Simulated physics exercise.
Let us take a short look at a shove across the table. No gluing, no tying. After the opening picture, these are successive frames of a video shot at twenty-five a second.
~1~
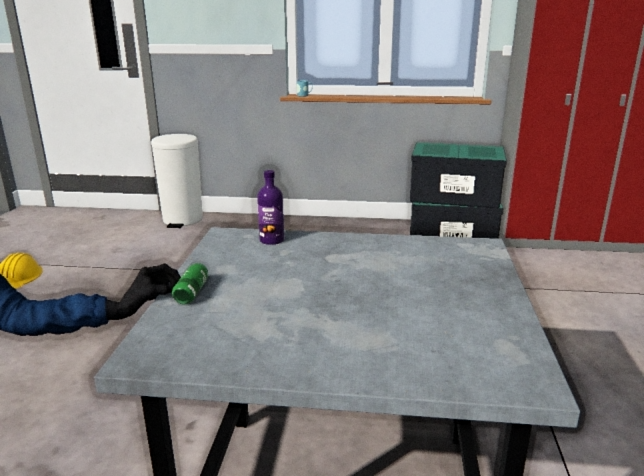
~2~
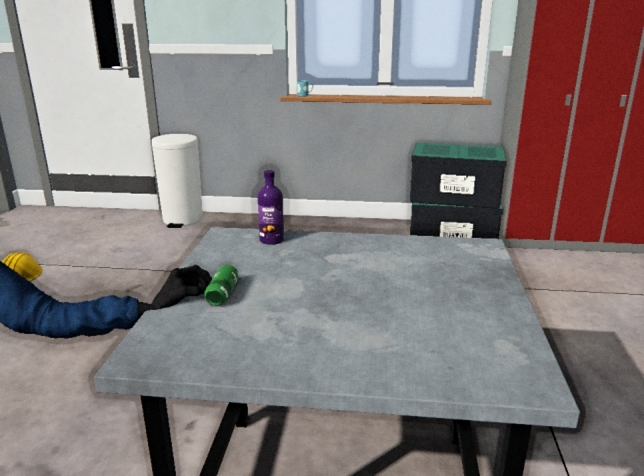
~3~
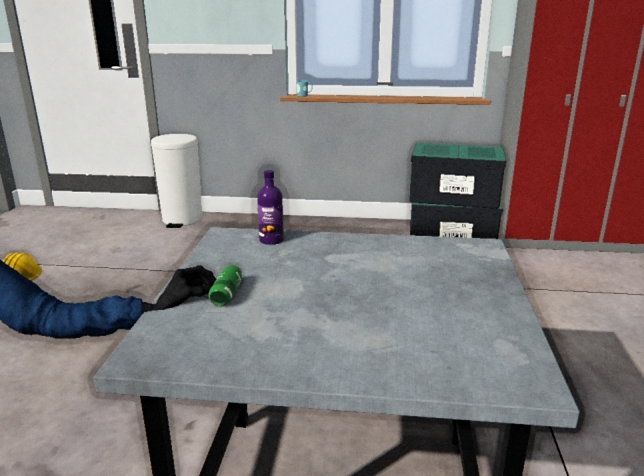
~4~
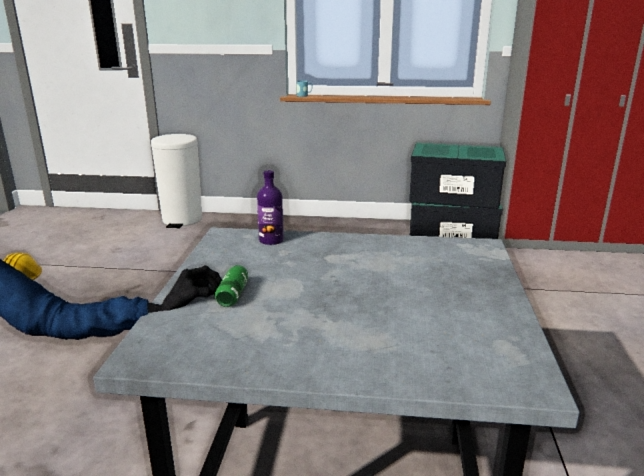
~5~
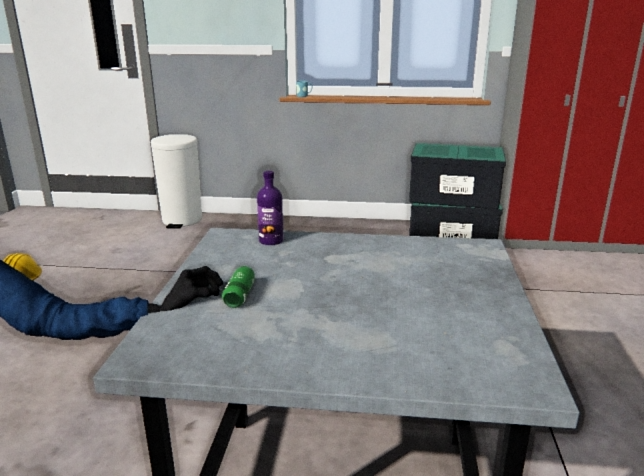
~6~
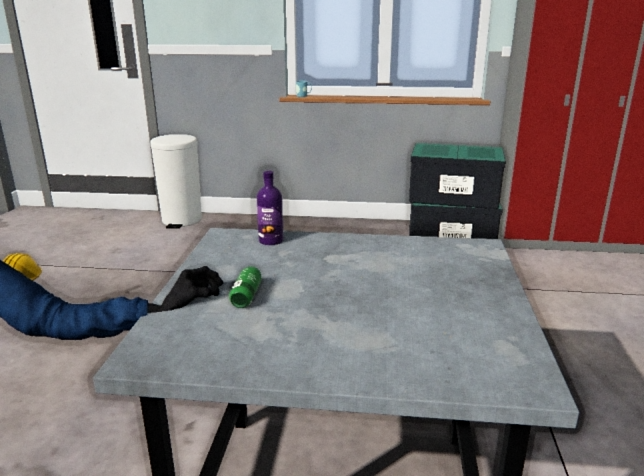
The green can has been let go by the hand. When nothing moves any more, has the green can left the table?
Looks to me like it is still aboard the table.
Then, 0.20 s past the last view, green can displaced well along near (278, 288).
Then, 0.50 s past the last view, green can displaced well along near (321, 291).
Then, 0.80 s past the last view, green can displaced well along near (354, 292).
Then, 1.20 s past the last view, green can displaced well along near (385, 294).
Finally, moved from the start, green can. Final places as the last picture's camera would see them, green can near (402, 295).
